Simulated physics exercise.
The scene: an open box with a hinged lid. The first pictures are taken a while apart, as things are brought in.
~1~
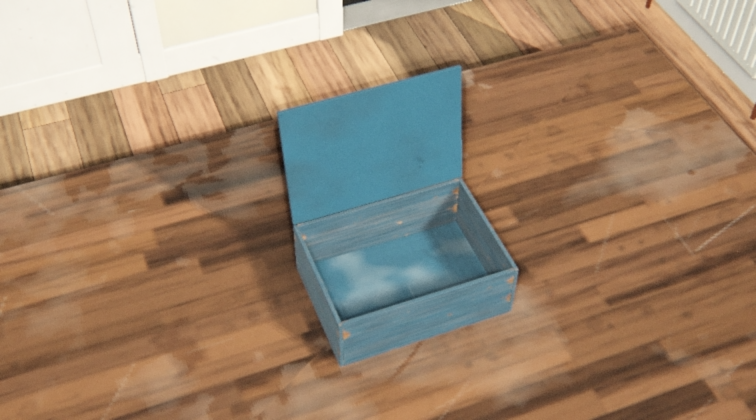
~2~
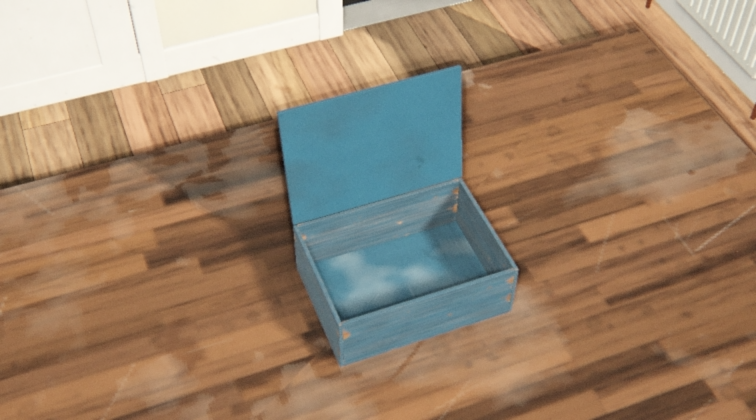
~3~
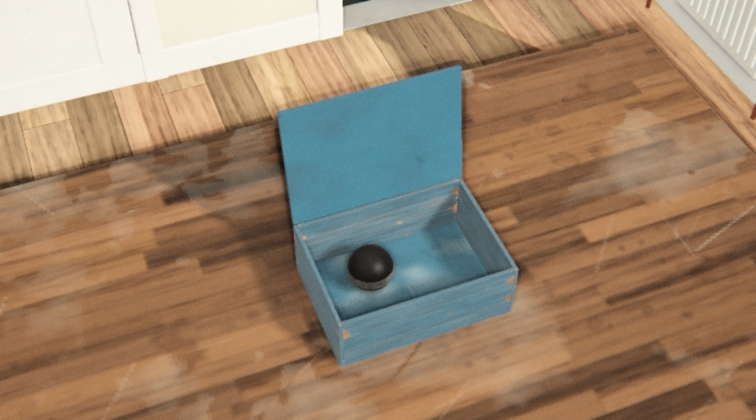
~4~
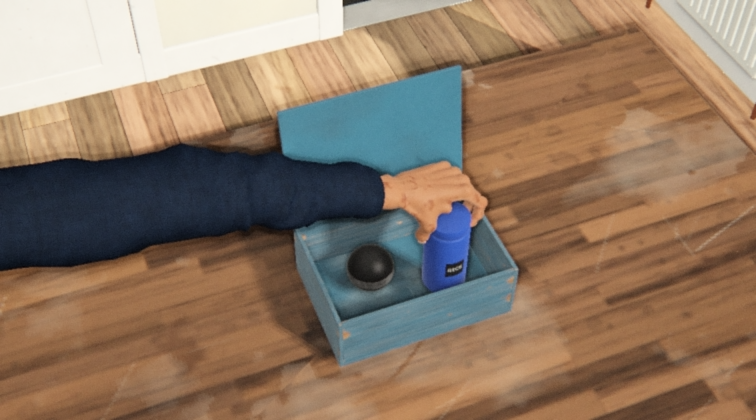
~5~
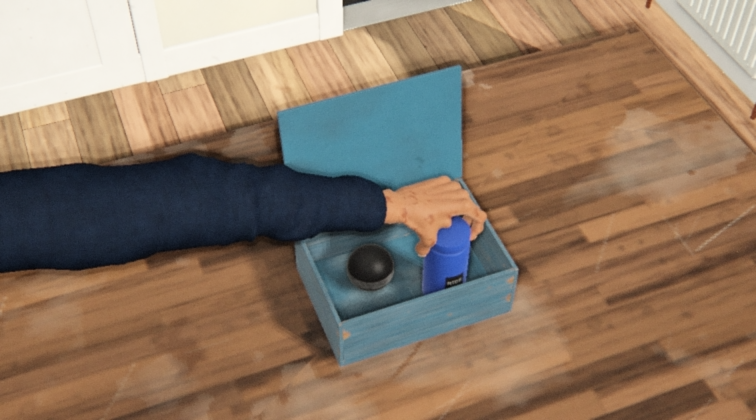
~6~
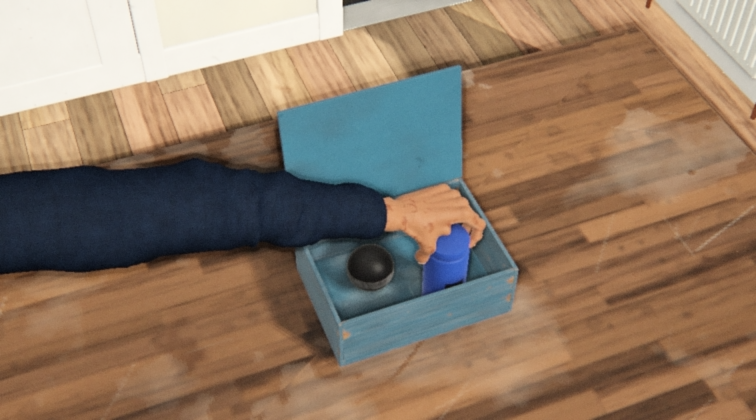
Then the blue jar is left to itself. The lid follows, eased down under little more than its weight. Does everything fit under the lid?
In the end the lid is held up.
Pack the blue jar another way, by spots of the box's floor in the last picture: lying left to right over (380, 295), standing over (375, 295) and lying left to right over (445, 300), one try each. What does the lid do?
First try: It sits on the rim; second try: It is held up; third try: It sits on the rim.
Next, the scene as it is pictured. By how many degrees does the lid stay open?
Some 20° above the rim.
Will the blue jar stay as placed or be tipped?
It keeps its pose.
Then, 1.50 s later than the last frame, lid 65° above the rim.
Then, 1.90 s later than the last frame, lid 25° above the rim.
When it is over, lid 22° above the rim; both as before. End places, in pixels of the last picture, blue jar near (445, 268).
